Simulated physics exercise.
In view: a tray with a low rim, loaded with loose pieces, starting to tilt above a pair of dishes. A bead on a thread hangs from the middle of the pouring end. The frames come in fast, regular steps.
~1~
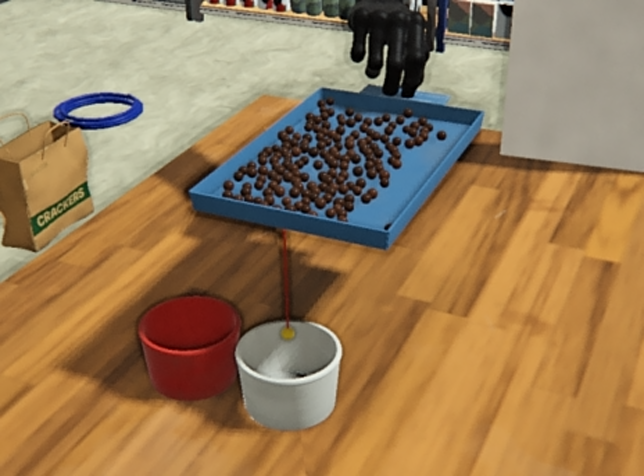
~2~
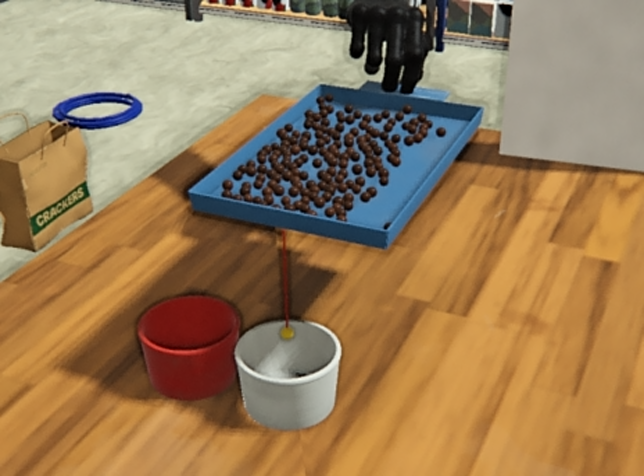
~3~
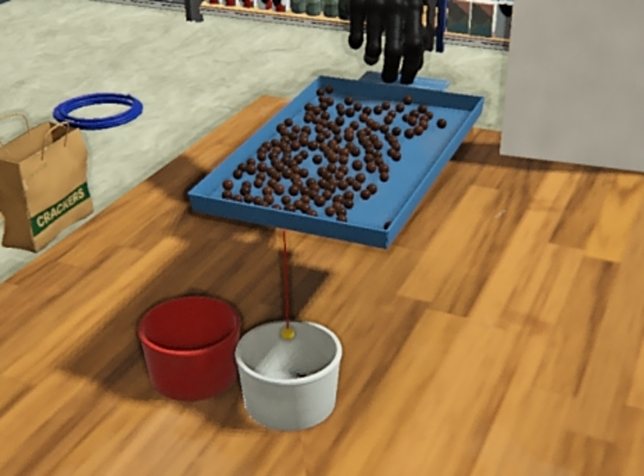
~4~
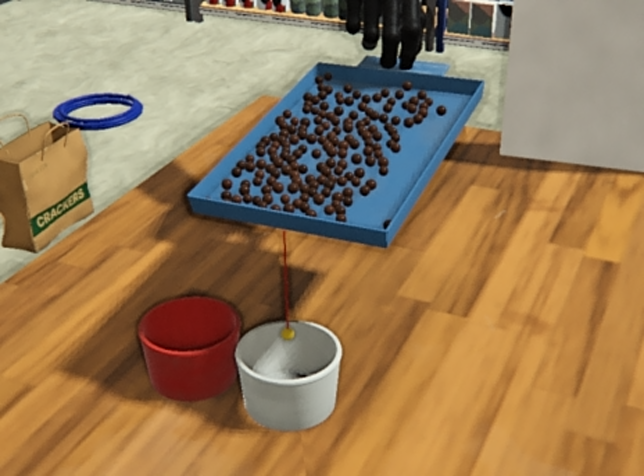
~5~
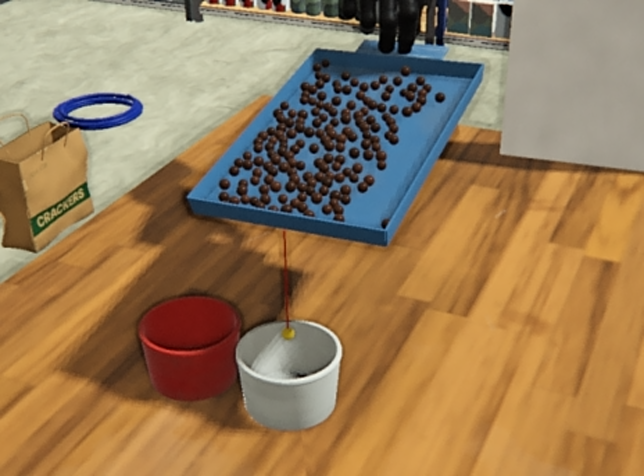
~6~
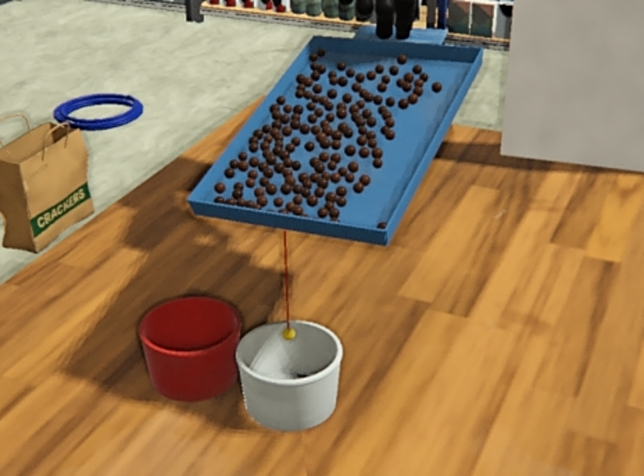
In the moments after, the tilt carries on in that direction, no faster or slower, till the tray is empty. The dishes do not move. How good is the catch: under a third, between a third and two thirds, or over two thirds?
They take less than a third between them.
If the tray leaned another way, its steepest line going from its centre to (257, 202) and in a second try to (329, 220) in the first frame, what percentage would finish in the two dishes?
About 50 and 0 per cent.
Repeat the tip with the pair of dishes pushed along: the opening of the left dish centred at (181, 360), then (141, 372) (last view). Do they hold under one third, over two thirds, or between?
In turn: Above two thirds; in the middle band.
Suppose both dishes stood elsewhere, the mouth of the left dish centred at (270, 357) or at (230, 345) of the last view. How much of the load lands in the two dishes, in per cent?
Roughly 20 per cent, and 30 per cent.
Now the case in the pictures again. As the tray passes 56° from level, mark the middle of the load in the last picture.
At about (261, 172).
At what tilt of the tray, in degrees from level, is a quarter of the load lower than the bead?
Roughly 90°.
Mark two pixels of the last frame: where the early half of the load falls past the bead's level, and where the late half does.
The first part at (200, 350); the rest at (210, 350).
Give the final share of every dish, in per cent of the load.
The left dish has 20 per cent, the right dish has 0.
Soon after the last picture, tray tipped steeply; nearly all on the tray; a stray few outside both; a stray few in the air.
A little later, tray tipped right over; about a third on the tray; a stray few in the right dish; a small part in the left dish; about a quarter outside both; about a third in the air.
Later still, tray tipped past a quarter turn; a stray few in the right dish; about a quarter in the left dish; most outside both.
By the end, tray tipped past a quarter turn; a stray few in the right dish; about a quarter in the left dish; most outside both.
